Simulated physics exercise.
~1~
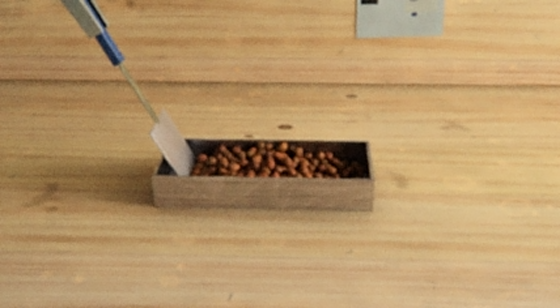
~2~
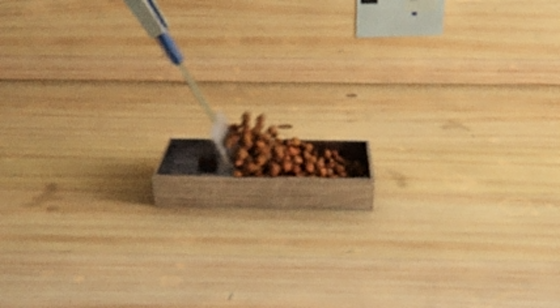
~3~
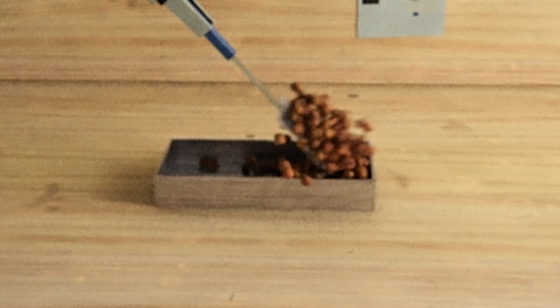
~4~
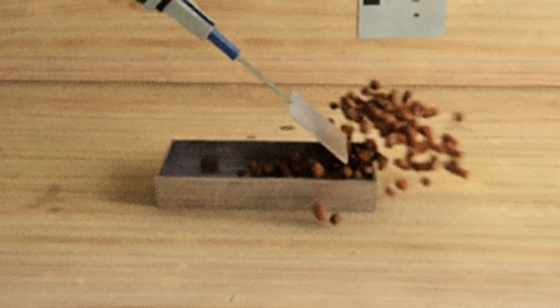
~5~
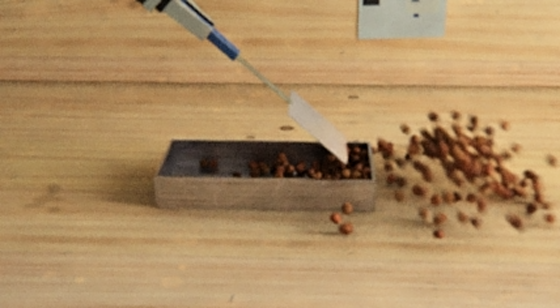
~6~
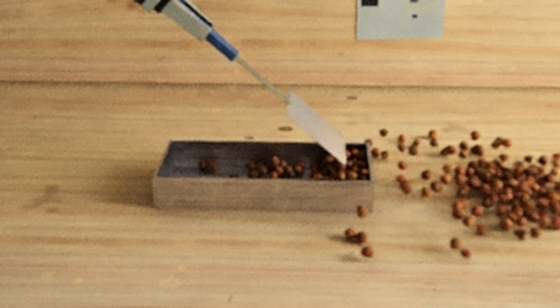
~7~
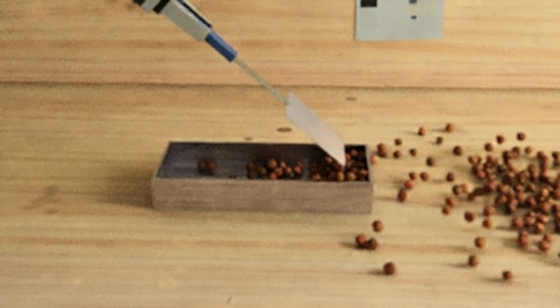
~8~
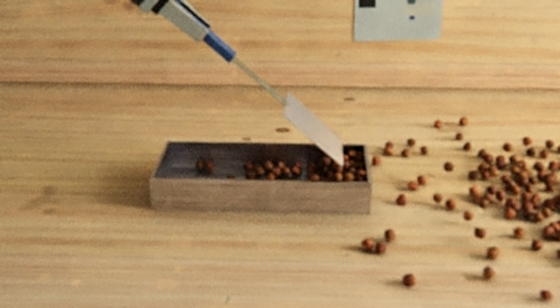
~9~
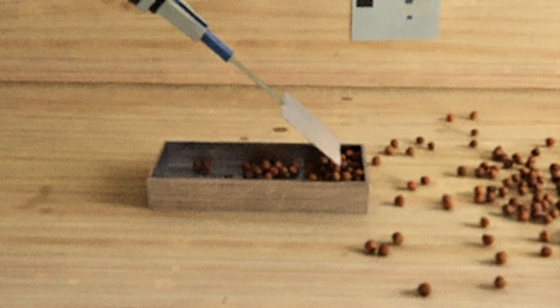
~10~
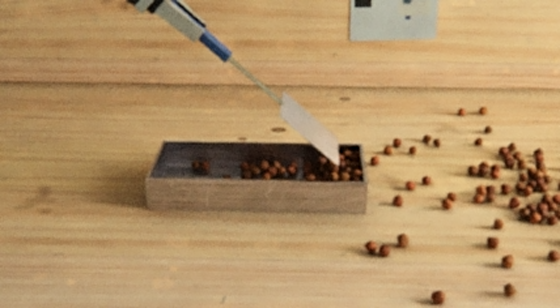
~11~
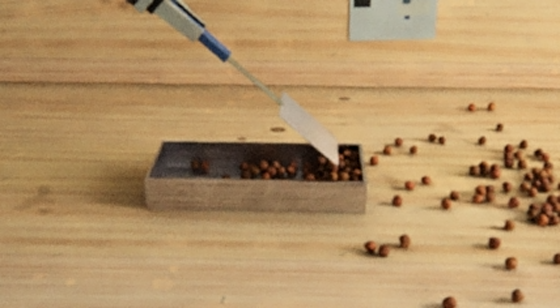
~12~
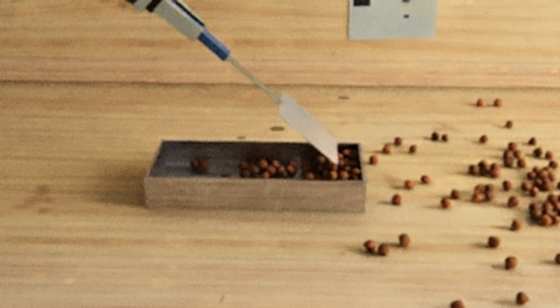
On a wooden table top, a turner sweeps rightward through a narrow trough of small brown nuts, piling them up and flinging many over the right end. They scatter and roll across the table as the blade stops at that end, leaving some nuts in the trough.
